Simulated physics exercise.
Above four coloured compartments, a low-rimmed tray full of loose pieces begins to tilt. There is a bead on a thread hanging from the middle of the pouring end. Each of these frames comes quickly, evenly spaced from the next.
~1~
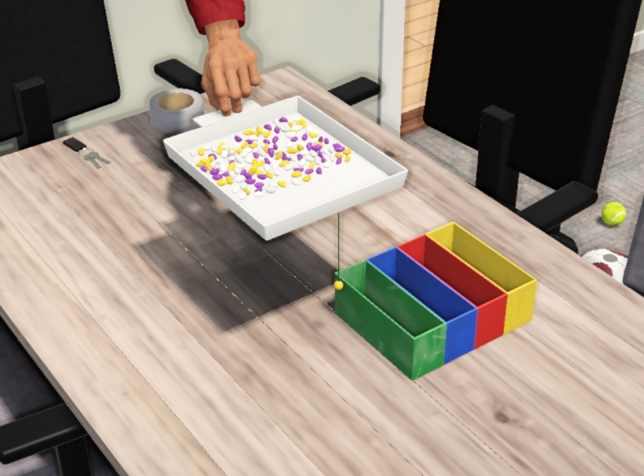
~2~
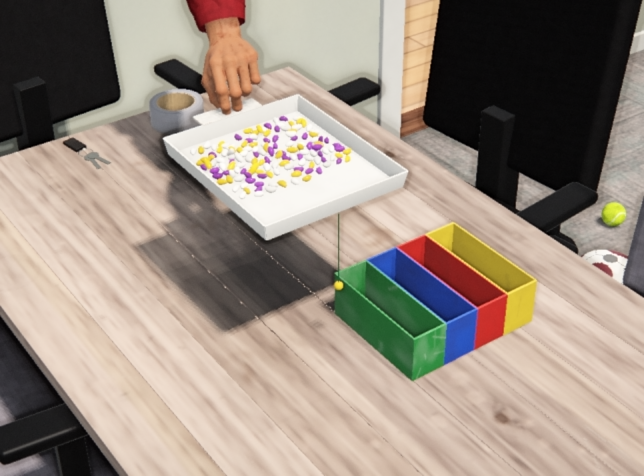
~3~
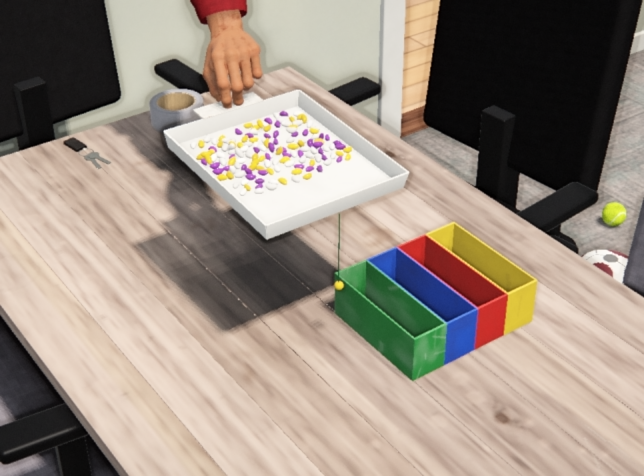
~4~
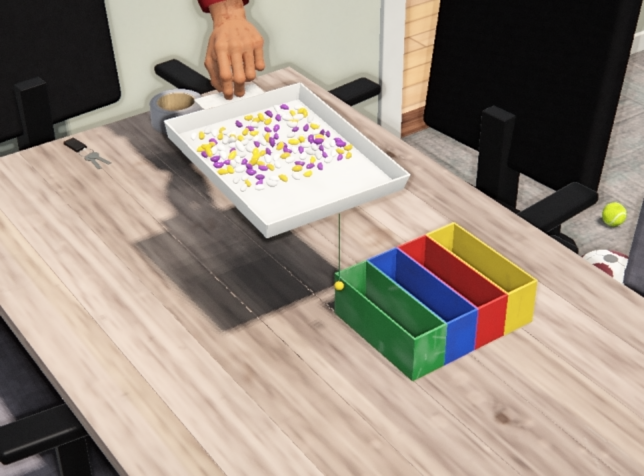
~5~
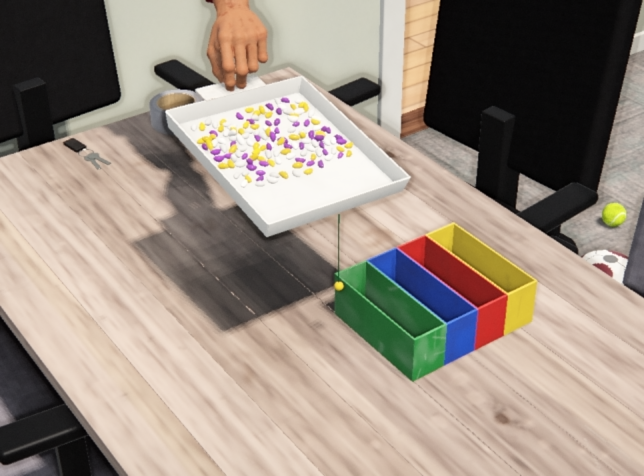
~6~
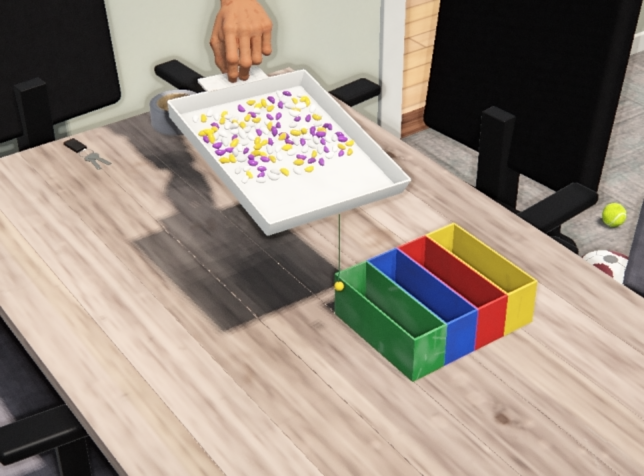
On a wooden table, a hand held a white tray of purple, yellow and white jelly beans near four coloured compartments, then slowly raised the back of it, tilting the tray slightly toward them.
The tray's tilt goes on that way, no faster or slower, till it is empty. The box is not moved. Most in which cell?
Blue cell.
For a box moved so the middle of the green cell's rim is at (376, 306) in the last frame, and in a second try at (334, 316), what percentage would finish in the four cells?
First case 90 in a hundred, second case 100 in a hundred.
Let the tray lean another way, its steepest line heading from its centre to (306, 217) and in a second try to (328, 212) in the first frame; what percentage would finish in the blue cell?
I'd put it at some 0 % and then some 10 %.
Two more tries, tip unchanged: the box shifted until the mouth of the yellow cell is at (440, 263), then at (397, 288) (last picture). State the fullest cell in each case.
First: The red one. Second: Yellow.
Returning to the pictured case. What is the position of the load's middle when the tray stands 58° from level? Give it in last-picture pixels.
Load centre: Approx. (359, 173).
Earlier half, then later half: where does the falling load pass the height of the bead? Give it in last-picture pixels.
It passes near (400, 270) first and then near (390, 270).
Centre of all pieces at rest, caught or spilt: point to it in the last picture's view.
Resting centre, last frame: Roughly (411, 328).
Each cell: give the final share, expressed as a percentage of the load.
Looks like the green cell ends near 30 %, the blue cell near 50 %, the red cell near 0 %, and the yellow cell near 0 %.
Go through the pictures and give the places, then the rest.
Corners of the pouring end at (266, 223) and (403, 170), level; middle of the load at (271, 152), jelly beans; bead on its thread at (339, 285); green cell at (429, 348); blue cell at (460, 333); red cell at (491, 318); yellow cell at (520, 303), in the first frame.
Corners of the pouring end at (266, 223) and (403, 171), level; middle of the load at (271, 151), in the second frame.
Corners of the pouring end at (267, 223) and (404, 172), tipped barely, lowest at the right corner; middle of the load at (272, 147), in the third frame.
Corners of the pouring end at (268, 222) and (405, 174), tipped a little, lowest at the right corner; middle of the load at (272, 142), in the fourth frame.
Corners of the pouring end at (269, 221) and (406, 176), tipped a little, lowest at the right corner; middle of the load at (273, 136), in the fifth frame.
Corners of the pouring end at (271, 221) and (407, 178), tipped a little, lowest at the right corner; middle of the load at (274, 131); green cell at (429, 349); blue cell at (461, 334); red cell at (491, 319); yellow cell at (520, 304), in the sixth frame.
Soon after the last picture, tray tipped steeply; nearly all on the tray; a stray few falling or outside the box.
A little later, tray tipped right over; most on the tray; a small part in the blue cell; a stray few in the green cell; a stray few in the red cell; a small part falling or outside the box.
Later still, tray tipped past a quarter turn; about half in the blue cell; about a third in the green cell; a stray few in the red cell; a small part falling or outside the box.
At rest, tray tipped past a quarter turn; about half in the blue cell; about a third in the green cell; a stray few in the red cell; none in the yellow cell; a small part outside the box.
